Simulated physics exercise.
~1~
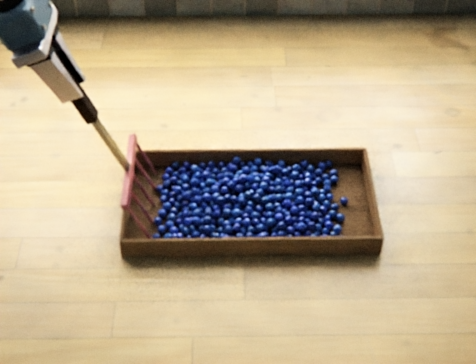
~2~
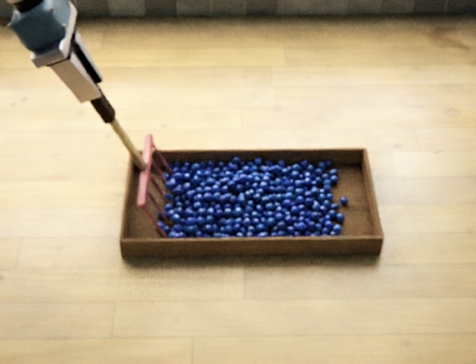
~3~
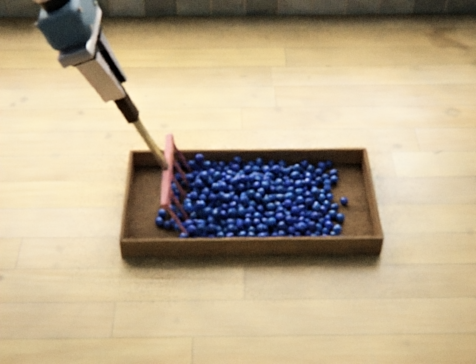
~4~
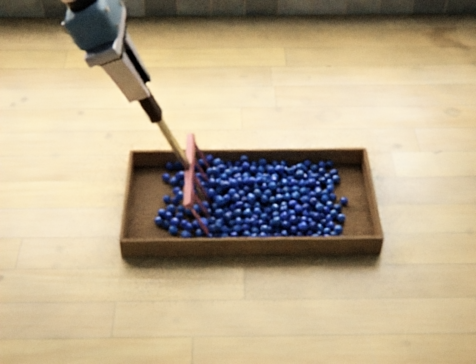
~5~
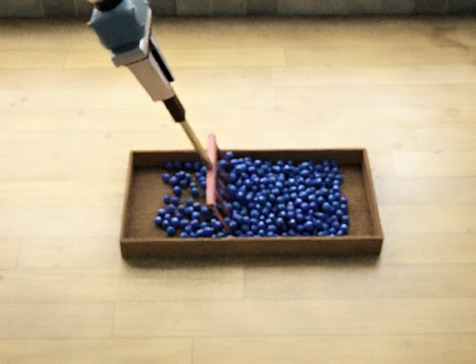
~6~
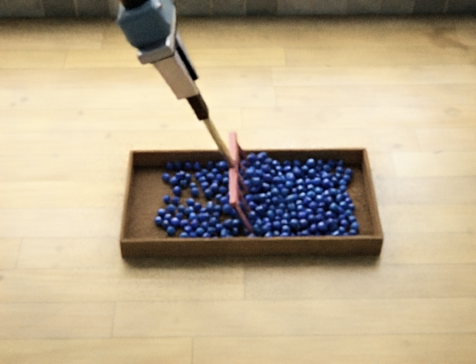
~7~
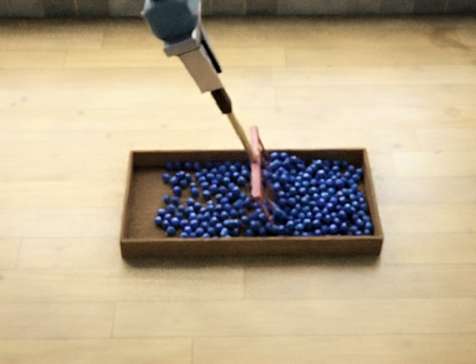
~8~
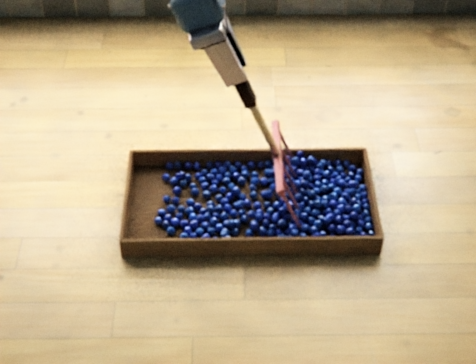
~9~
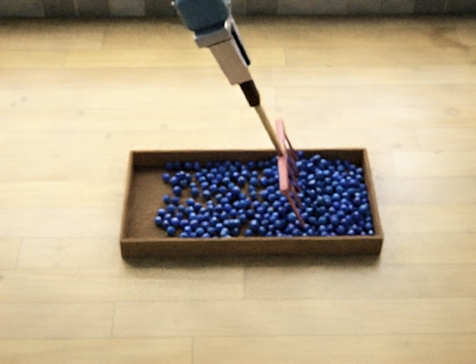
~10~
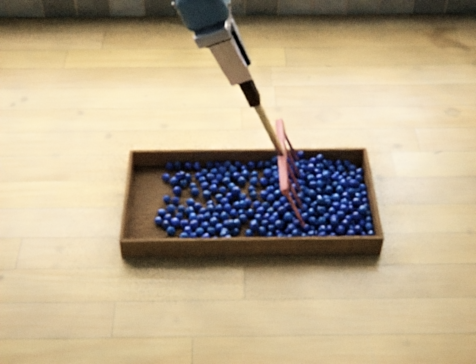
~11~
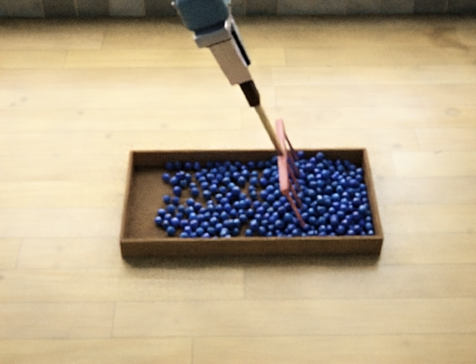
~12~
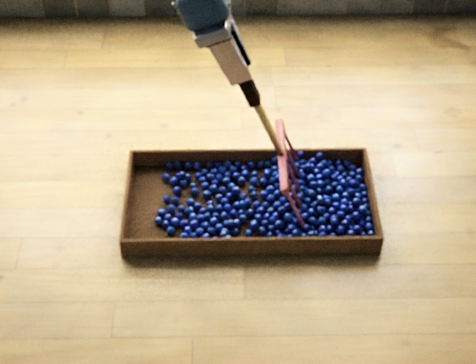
A robot arm drags a rake rightward through blue beads and stops, leaving them in the tray.
